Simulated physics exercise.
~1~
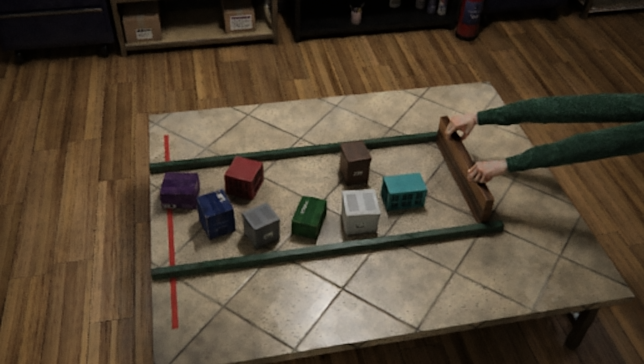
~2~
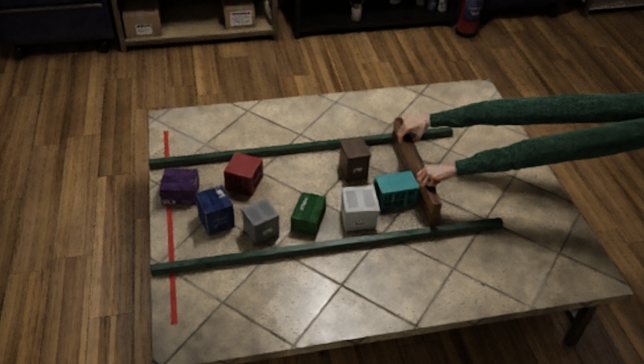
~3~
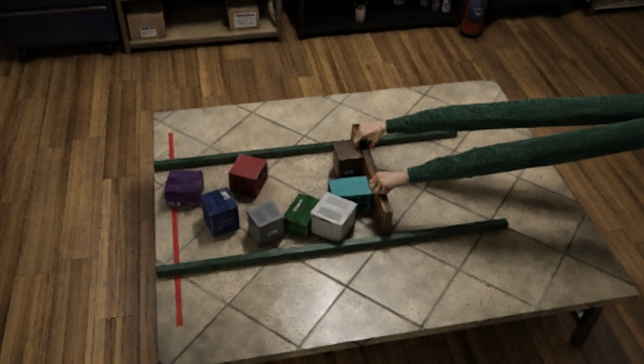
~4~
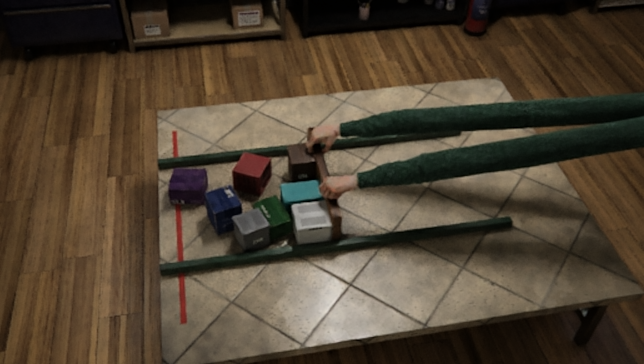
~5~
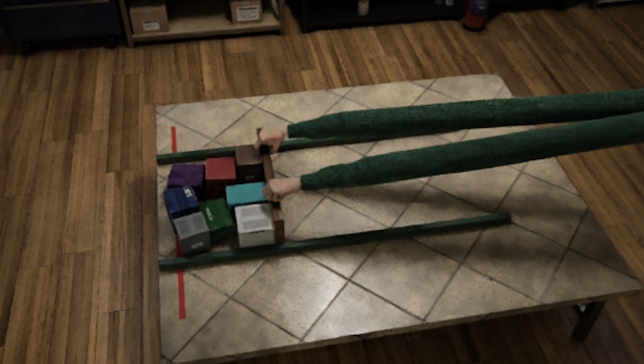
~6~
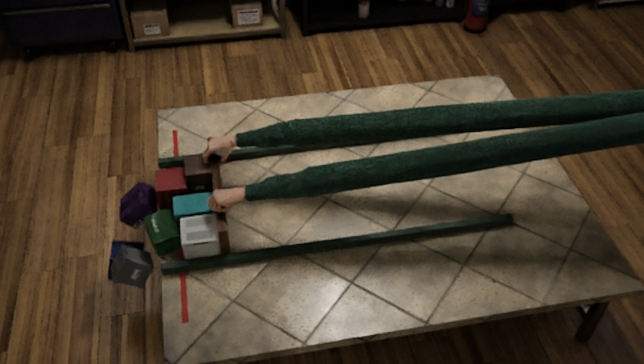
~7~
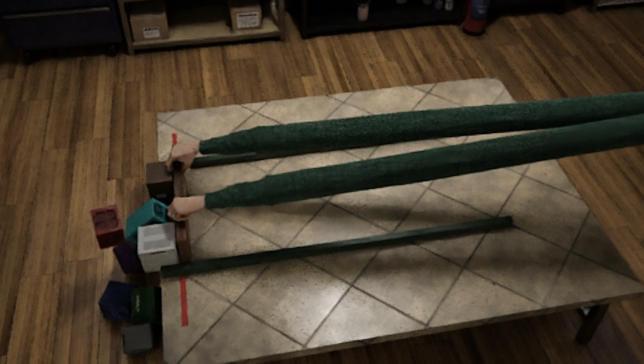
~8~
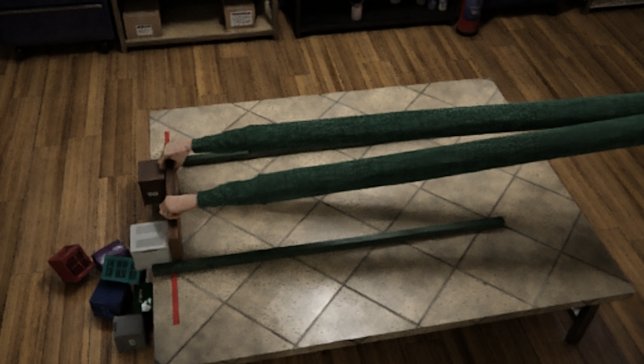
Two green-sleeved arms reach in from the right and hold a brown plank upright on a tiled table, seen from above in a room with a wooden floor. Between two green rails lie purple, blue, red, grey, green, white, brown and turquoise boxes, with red tape near the left end. The hands push the plank left, gathering the turquoise, white and brown boxes, then the rest. The purple, blue and grey boxes go over the left edge first, followed by green, red and turquoise. The plank stops by the tape, with the white and brown boxes still at the rim.
